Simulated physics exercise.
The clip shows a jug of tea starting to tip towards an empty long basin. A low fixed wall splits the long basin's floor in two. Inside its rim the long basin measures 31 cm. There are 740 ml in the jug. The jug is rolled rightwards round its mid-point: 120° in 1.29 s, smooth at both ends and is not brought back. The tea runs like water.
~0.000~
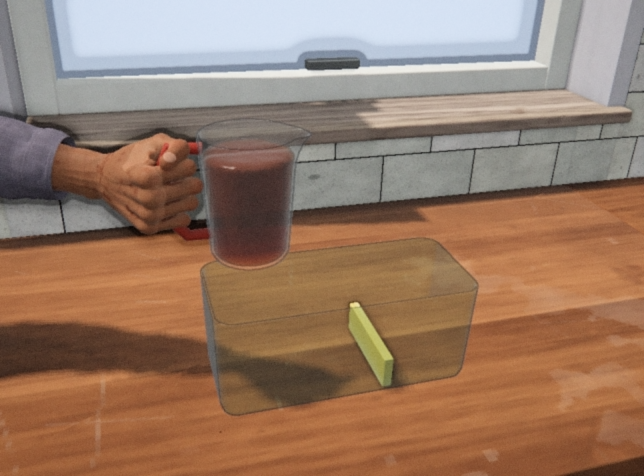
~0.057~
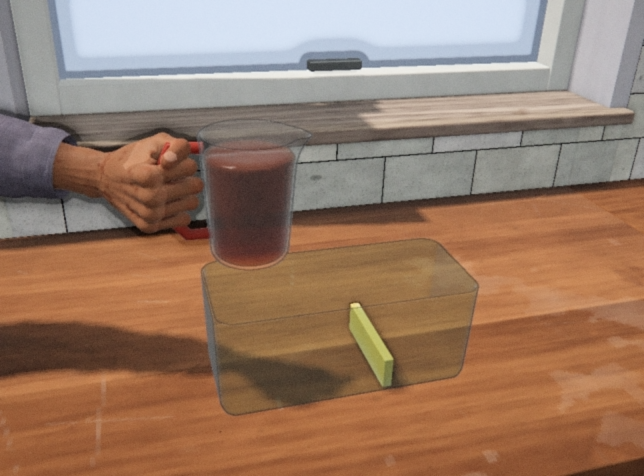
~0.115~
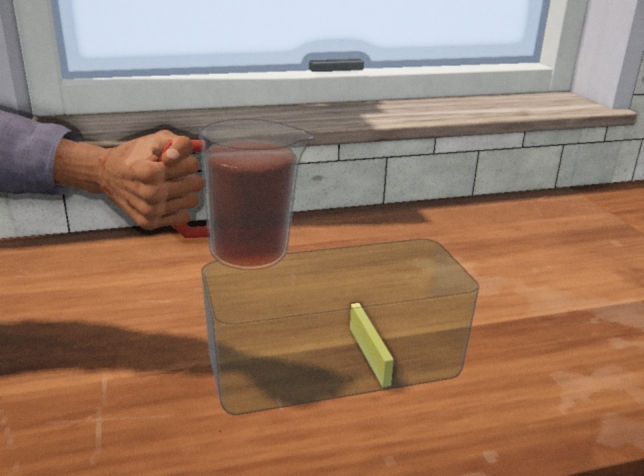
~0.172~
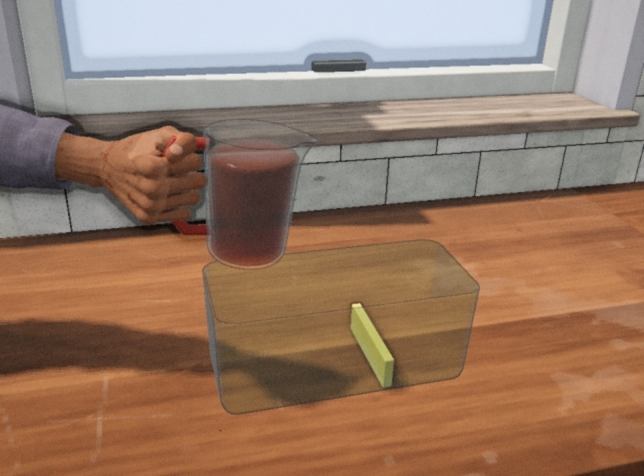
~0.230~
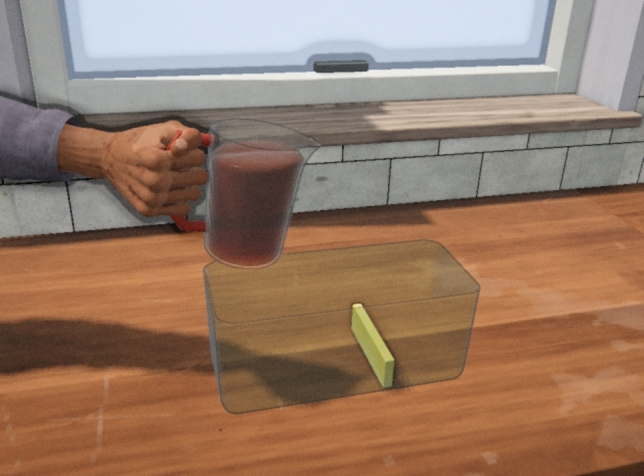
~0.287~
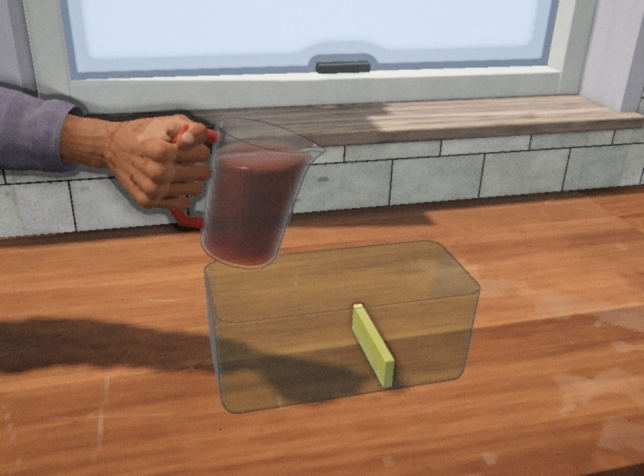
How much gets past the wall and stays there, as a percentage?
About 34 per cent.
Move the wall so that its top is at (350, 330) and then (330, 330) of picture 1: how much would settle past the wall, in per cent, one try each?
In turn about 65 and 85 per cent.
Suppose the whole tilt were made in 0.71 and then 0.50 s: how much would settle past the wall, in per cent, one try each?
In turn about 20 and 15 per cent.
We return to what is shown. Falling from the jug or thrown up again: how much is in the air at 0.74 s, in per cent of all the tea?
Near 14 in a hundred.
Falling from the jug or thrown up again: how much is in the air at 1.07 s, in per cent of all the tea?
Some 10 per cent.
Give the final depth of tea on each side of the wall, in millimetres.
Left about 18 mm, right about 20 mm.
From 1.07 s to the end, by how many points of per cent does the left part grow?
Some 24 per cent.
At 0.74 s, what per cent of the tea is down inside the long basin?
Near 9 in a hundred.
Then, 0.74 s in, the tilt is 74° and 77 per cent is still to pour, 2 is left of the wall and 7 right of it.
Then, 1.07 s in, the tilt is 112° and 17 per cent is still to pour, 41 is left of the wall and 32 right of it.
Then, 1.41 s in, the tilt is 120° and 0 per cent is still to pour, 65 is left of the wall and 33 right of it.
Then, 1.79 s in, the tilt is 120° and 0 per cent is still to pour, 65 is left of the wall and 34 right of it.
Finally, 65 per cent lies left of the wall, 34 right of it and 1 outside.
